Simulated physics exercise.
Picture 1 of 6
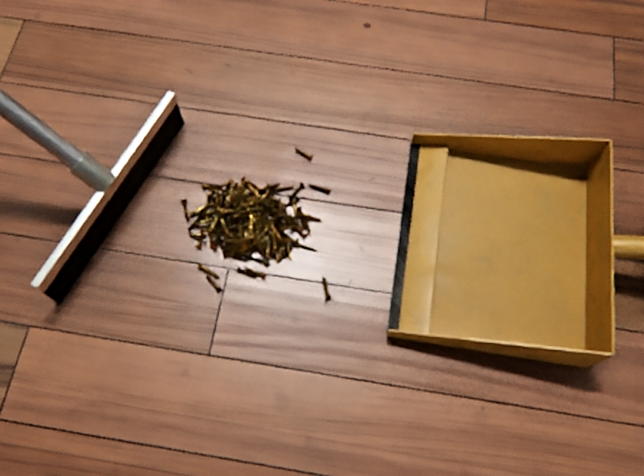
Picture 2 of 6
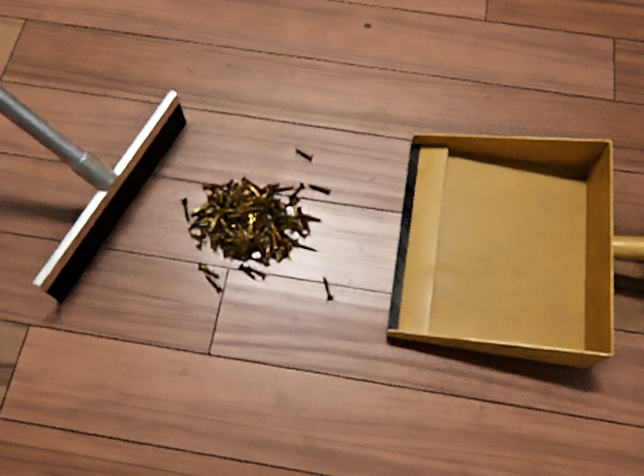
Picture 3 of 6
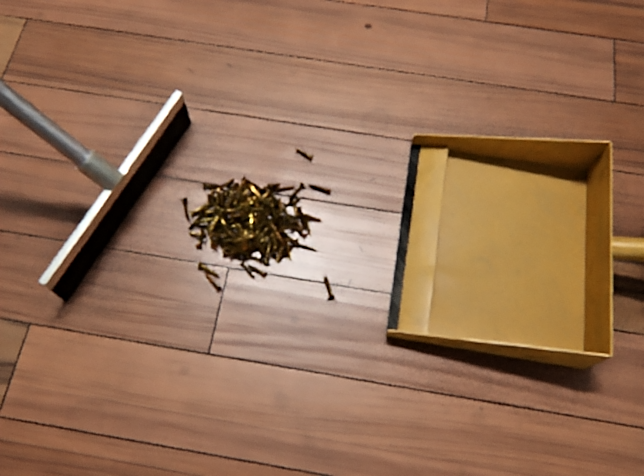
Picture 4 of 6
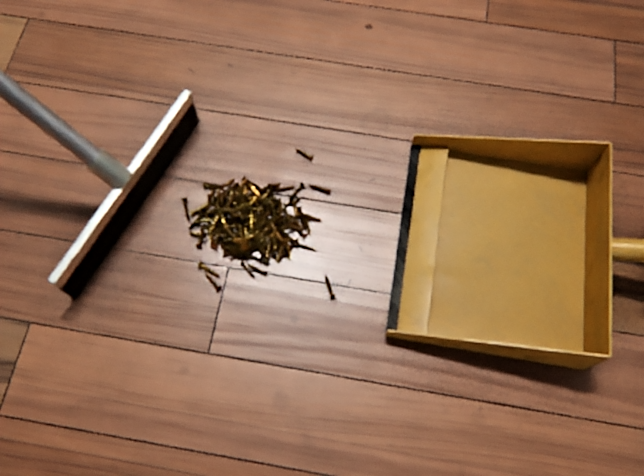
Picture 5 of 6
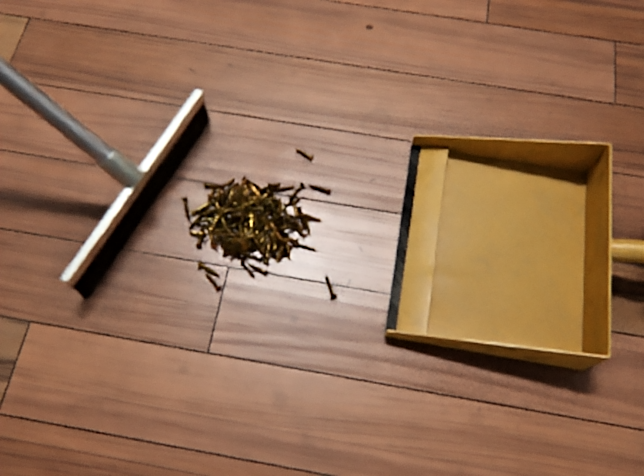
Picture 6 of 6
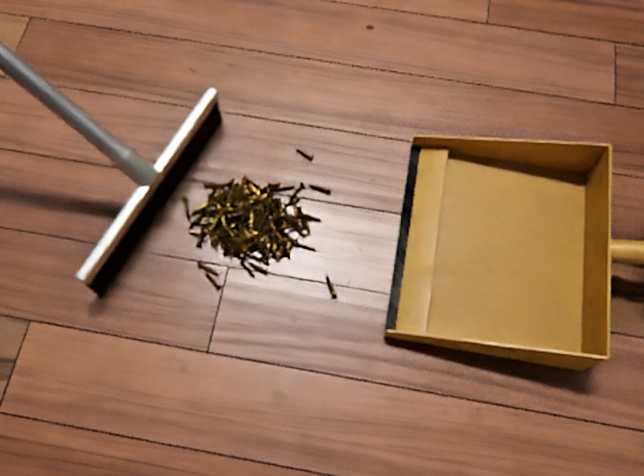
At first, a squeegee-like blade on a grey handle stands at the left of a wooden floor, apart from a pile of small brass-coloured screws, with a yellow dustpan at right. The blade then slides a short way rightward, closing the gap to the pile, which barely changes.
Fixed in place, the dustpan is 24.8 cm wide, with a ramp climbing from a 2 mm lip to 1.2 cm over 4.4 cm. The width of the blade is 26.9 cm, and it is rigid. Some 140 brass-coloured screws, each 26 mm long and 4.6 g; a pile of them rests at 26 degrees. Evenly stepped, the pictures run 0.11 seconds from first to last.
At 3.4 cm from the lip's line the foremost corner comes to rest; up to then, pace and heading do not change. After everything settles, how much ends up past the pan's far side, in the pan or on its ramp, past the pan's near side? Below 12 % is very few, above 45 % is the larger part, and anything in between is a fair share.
Far side: Very few, pan: Very few, near side: Very few.
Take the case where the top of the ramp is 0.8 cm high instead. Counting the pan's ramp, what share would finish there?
Close to 10 per cent then.
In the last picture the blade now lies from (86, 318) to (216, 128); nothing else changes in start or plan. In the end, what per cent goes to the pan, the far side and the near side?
The pan gets 40, the far side 0 and the near side 30.
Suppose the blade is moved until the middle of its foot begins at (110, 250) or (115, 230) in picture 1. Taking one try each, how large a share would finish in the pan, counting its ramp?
Estimates: 10 percent and 10 percent.
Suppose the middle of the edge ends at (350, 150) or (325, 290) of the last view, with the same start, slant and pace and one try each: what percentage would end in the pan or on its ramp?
About 0 % and 25 %.
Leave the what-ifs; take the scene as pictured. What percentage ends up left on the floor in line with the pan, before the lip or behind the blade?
I'd put it near 90 per cent.
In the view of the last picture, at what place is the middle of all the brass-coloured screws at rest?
Near (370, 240).
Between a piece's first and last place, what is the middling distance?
I'd say near 14 cm.
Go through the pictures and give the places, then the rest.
In the first picture, blade from (41, 286) to (172, 100), moved 0.0 cm, 0 of the pieces shifted so far; middle of the pieces at (250, 223); pan at (509, 250).
In the second picture, blade from (43, 285) to (174, 100), moved 0.2 cm, 0 of the pieces shifted so far; middle of the pieces at (251, 222).
In the third picture, blade from (48, 284) to (179, 99), moved 0.7 cm, 1 of the pieces shifted so far; middle of the pieces at (251, 222).
In the fourth picture, blade from (58, 282) to (188, 99), moved 1.7 cm, 2 of the pieces shifted so far; middle of the pieces at (251, 222).
In the fifth picture, blade from (70, 281) to (199, 98), moved 3.0 cm, 3 of the pieces shifted so far; middle of the pieces at (251, 222).
In the sixth picture, blade from (85, 279) to (213, 97), moved 4.6 cm, 3 of the pieces shifted so far; middle of the pieces at (251, 222); pan at (507, 253).
Then, 0.15 s after the last picture, middle of the blade 18 cm from the lip; 0 % over the lip, far side 0 %, near side 0 %.
Then, 0.26 s after the last picture, middle of the blade 10 cm from the lip; 0 % over the lip, far side 0 %, near side 0 %.
Then, 0.49 s after the last picture, middle of the blade 8 cm from the lip; 5 % over the lip, far side 0 %, near side 5 %.
In the end, far side 0 %, pan 5 %, near side 5 %, in front of the lip or behind the blade 90 %.
